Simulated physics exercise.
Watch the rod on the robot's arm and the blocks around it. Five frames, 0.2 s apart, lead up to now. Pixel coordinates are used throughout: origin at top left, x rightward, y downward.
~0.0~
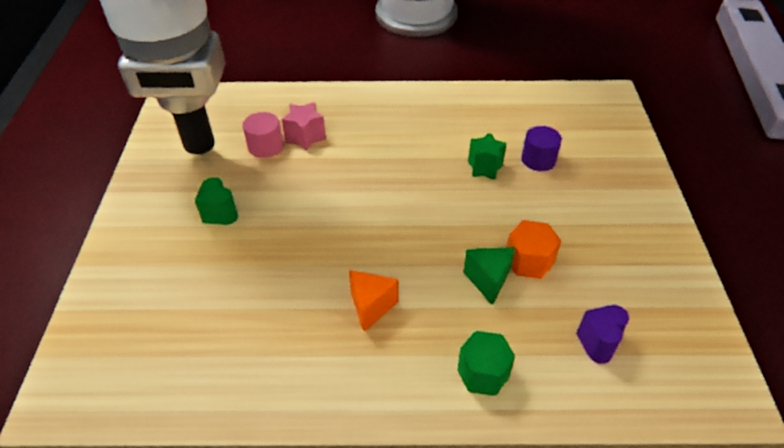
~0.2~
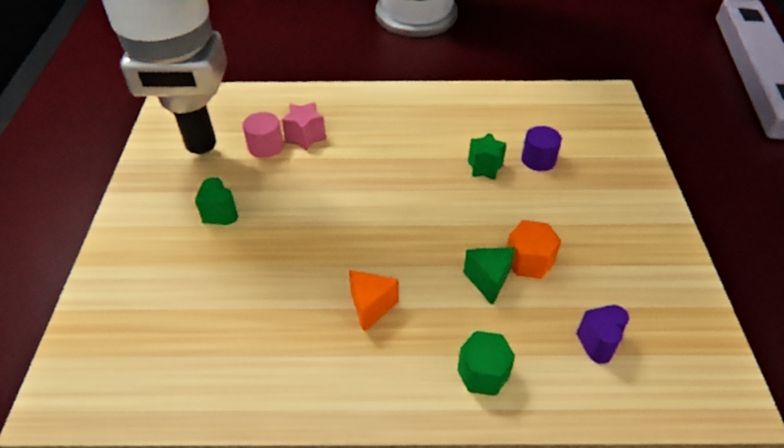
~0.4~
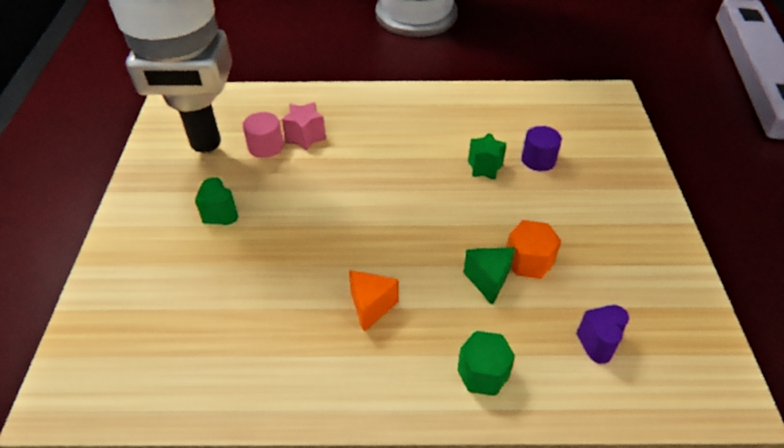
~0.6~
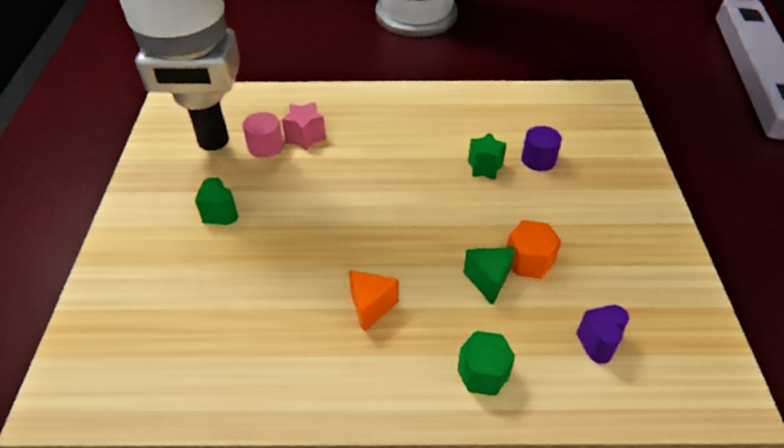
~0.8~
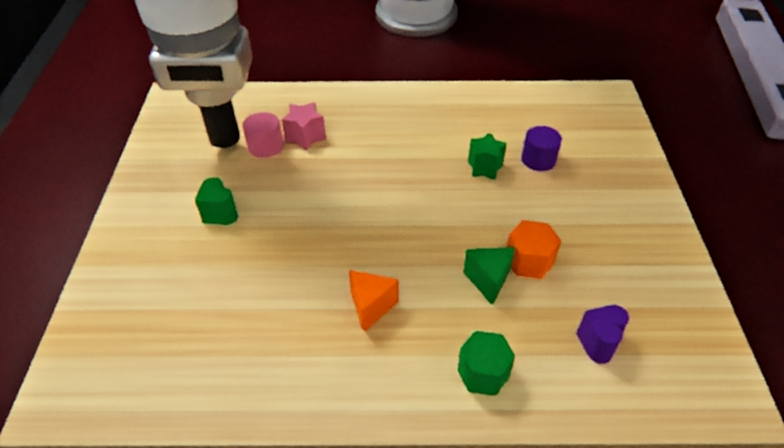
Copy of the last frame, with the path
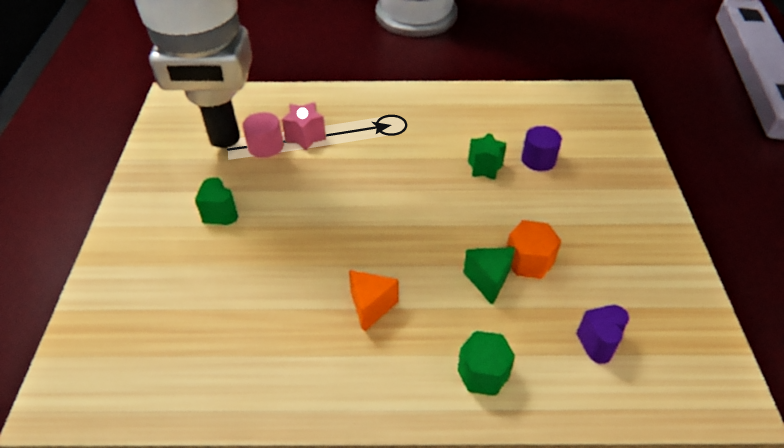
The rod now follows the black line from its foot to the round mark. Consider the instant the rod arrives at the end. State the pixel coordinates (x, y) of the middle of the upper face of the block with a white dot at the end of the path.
If I read the scene right, the answer is (418, 95).
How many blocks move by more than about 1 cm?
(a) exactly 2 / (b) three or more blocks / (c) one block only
Option a.
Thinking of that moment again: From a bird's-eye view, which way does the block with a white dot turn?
Spin direction: Counter-clockwise.
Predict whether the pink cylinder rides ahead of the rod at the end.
Slid off.
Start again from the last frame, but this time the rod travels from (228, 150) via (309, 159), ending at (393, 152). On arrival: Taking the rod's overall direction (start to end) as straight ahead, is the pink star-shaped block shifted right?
Final answer: No.
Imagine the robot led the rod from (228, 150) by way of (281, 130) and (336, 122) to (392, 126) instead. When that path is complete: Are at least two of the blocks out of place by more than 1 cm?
Short answer: Yes.
The line goes from (228, 150) directly to (391, 125); the dot is on the pink star-shaped block.
What follows on the original path. One third of the way, rod at (282, 130); pink cylinder at (312, 124); pink star-shaped block at (337, 109), turned 60° anticlockwise.
Two thirds of the way, rod at (338, 122); pink cylinder at (352, 129); pink star-shaped block at (365, 104), turned 105° anticlockwise.
At the end, rod at (391, 114); pink cylinder at (357, 129); pink star-shaped block at (418, 95), turned 105° anticlockwise.
